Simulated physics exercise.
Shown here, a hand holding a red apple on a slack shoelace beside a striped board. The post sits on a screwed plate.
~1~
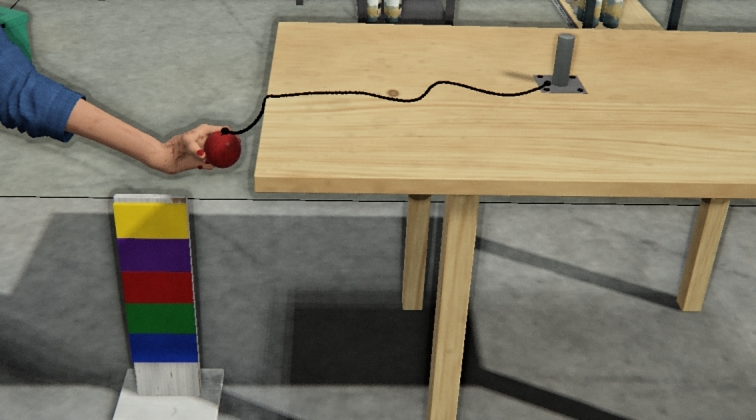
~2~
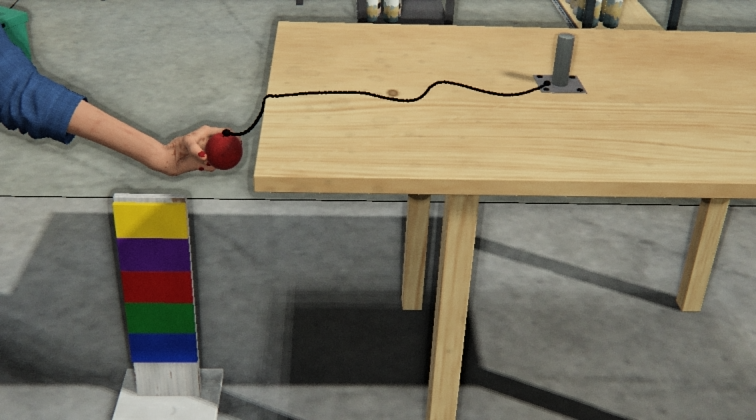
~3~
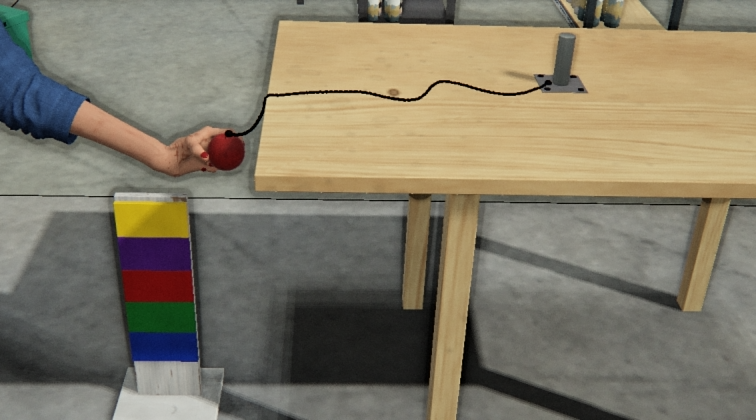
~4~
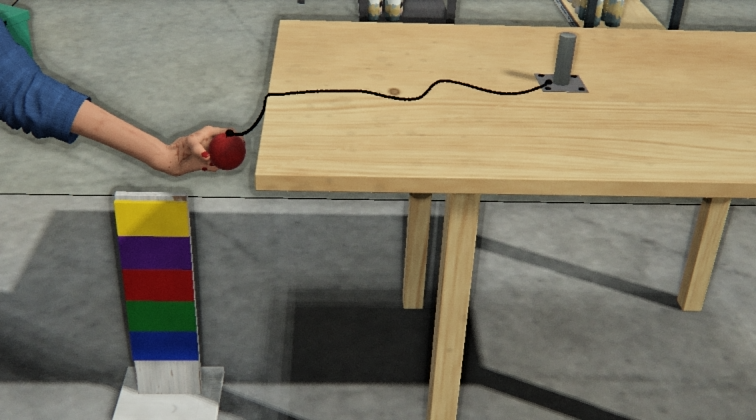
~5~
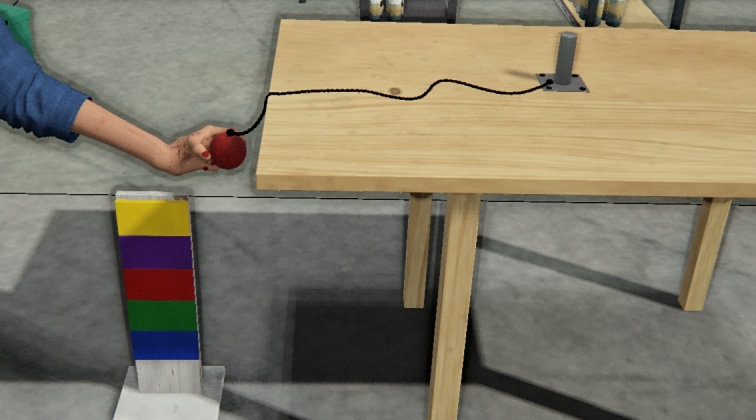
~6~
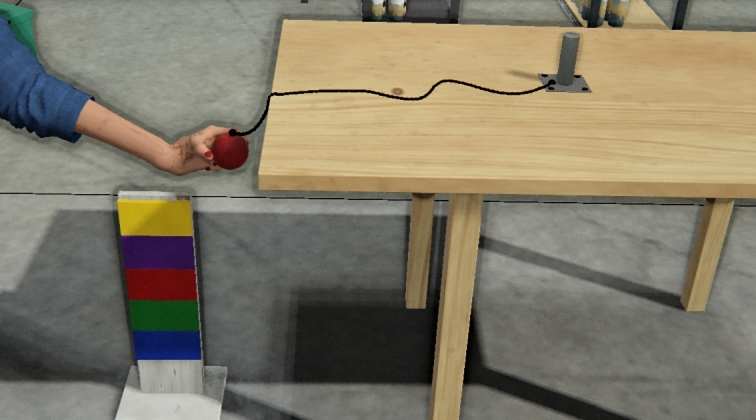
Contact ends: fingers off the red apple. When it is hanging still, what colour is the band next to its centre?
Yellow.
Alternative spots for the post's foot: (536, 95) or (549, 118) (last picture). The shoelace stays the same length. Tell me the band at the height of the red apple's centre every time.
Answer, in order: Purple, purple.
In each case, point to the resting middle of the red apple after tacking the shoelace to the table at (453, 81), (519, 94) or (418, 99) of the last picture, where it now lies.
In order of the tries: About (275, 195), then (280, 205), then (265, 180).
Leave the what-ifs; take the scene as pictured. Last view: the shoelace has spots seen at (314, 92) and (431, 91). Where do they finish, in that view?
They finish at (270, 103) and (397, 88) respectively.
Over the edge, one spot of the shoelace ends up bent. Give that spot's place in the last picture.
You'd find it at roughly (320, 91).
A little later, apple near (307, 206); level with yellow.
Next, apple near (283, 214); level with yellow.
When it is over, apple near (279, 214); level with yellow. At yellow.
